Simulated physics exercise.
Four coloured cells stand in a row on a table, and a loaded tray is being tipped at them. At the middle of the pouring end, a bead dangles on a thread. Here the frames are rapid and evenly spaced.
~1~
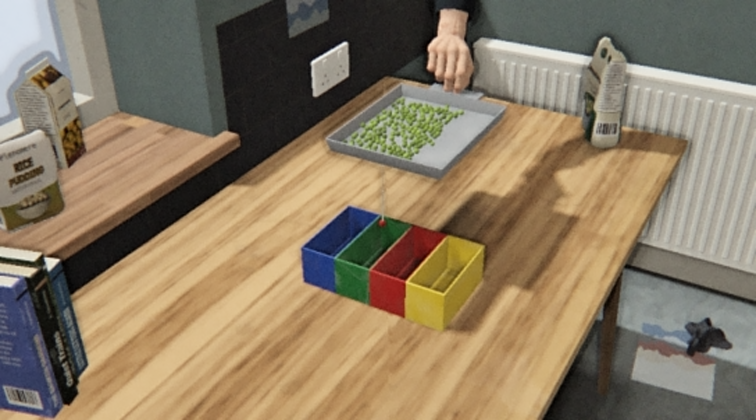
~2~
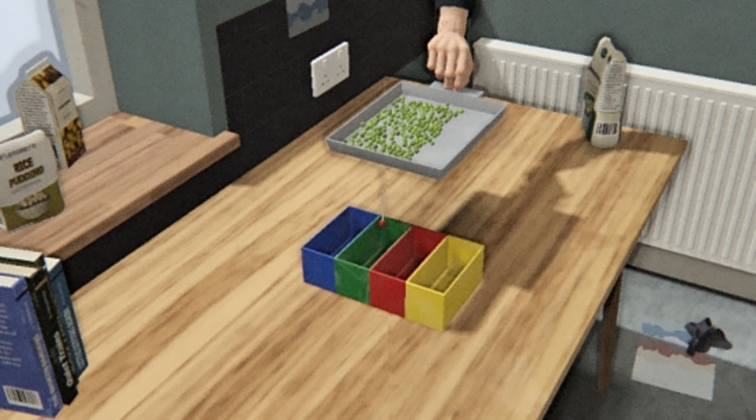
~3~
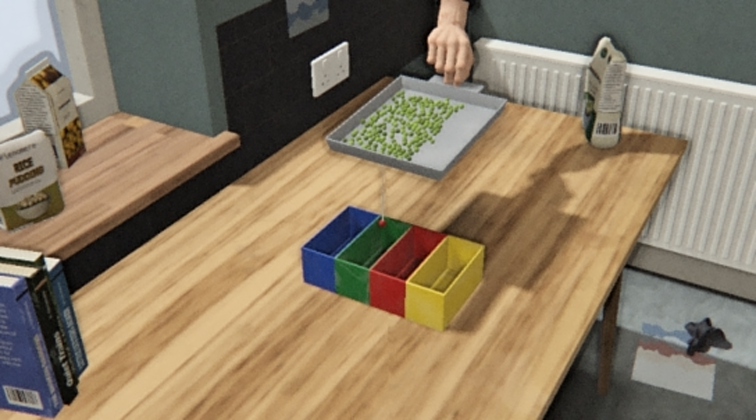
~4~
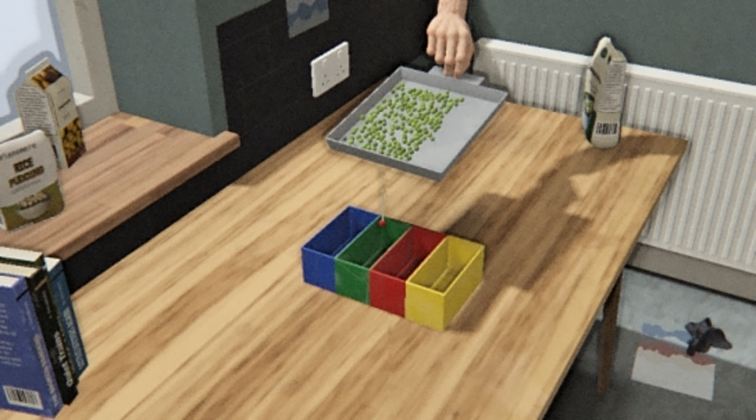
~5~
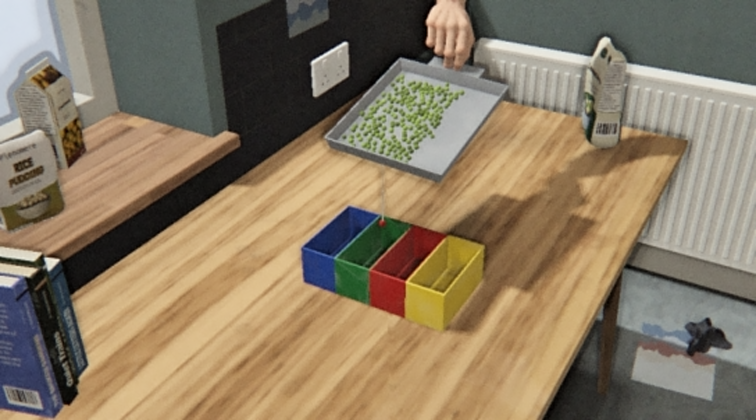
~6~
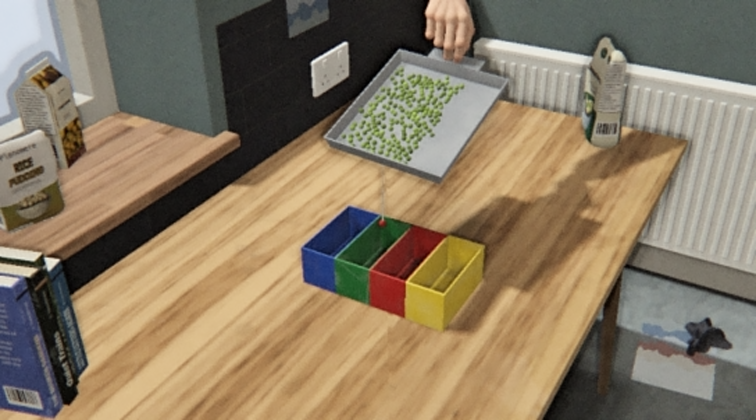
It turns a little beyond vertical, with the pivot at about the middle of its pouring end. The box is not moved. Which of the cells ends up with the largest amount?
The red cell ends up with the largest amount.
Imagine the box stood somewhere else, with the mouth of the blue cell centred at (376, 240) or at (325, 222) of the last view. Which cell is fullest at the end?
Attempt 1 - green; attempt 2 - that yellow cell.
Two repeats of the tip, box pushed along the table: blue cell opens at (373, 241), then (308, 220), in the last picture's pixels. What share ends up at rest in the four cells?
It would be roughly 100 per cent for the first and roughly 70 per cent for the second.
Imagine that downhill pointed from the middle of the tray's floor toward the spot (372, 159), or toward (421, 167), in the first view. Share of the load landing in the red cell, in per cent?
Lab note: Try 1 = 0 %, try 2 = 50 %.
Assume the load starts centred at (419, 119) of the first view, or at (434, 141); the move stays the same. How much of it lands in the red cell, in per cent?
Try 1: 60 %; try 2: 50 %.
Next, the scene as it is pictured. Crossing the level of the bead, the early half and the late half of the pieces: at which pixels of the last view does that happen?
Early-half point (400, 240); late-half point (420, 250).
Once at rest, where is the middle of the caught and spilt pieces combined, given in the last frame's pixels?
I'd mark it at roughly (401, 292).
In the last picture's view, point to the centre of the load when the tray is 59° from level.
The middle of the pieces lands at roughly (399, 149).
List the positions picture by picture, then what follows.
In the first picture, corners of the pouring end near (330, 138) and (440, 167), level; middle of the load near (408, 128), dried peas; bead on its thread near (383, 223); blue cell near (319, 267); green cell near (353, 278); red cell near (388, 291); yellow cell near (425, 303).
In the second picture, corners of the pouring end near (330, 138) and (440, 167), level; middle of the load near (408, 127).
In the third picture, corners of the pouring end near (330, 138) and (440, 168), tipped barely, lowest at the right corner; middle of the load near (408, 124).
In the fourth picture, corners of the pouring end near (330, 137) and (440, 170), tipped a little, lowest at the right corner; middle of the load near (408, 120).
In the fifth picture, corners of the pouring end near (329, 137) and (440, 172), tipped a little, lowest at the right corner; middle of the load near (407, 116).
In the sixth picture, corners of the pouring end near (329, 136) and (440, 173), tipped clearly, lowest at the right corner; middle of the load near (407, 113); blue cell near (319, 267); green cell near (353, 278); red cell near (388, 291); yellow cell near (425, 303).
Shortly afterwards, tray tipped steeply; all but a few on the tray; only a few falling or outside the box.
Next, tray tipped right over; all but a few on the tray; a little in the red cell; only a few in the yellow cell; only a few in the green cell; only a few falling or outside the box.
Some moments later, tray tipped past a quarter turn; near half in the red cell; near a quarter in the yellow cell; near a quarter in the green cell; a little in the blue cell; only a few falling or outside the box.
In the end, tray tipped past a quarter turn; near half in the red cell; near a quarter in the yellow cell; near a quarter in the green cell; a little in the blue cell; only a few outside the box.
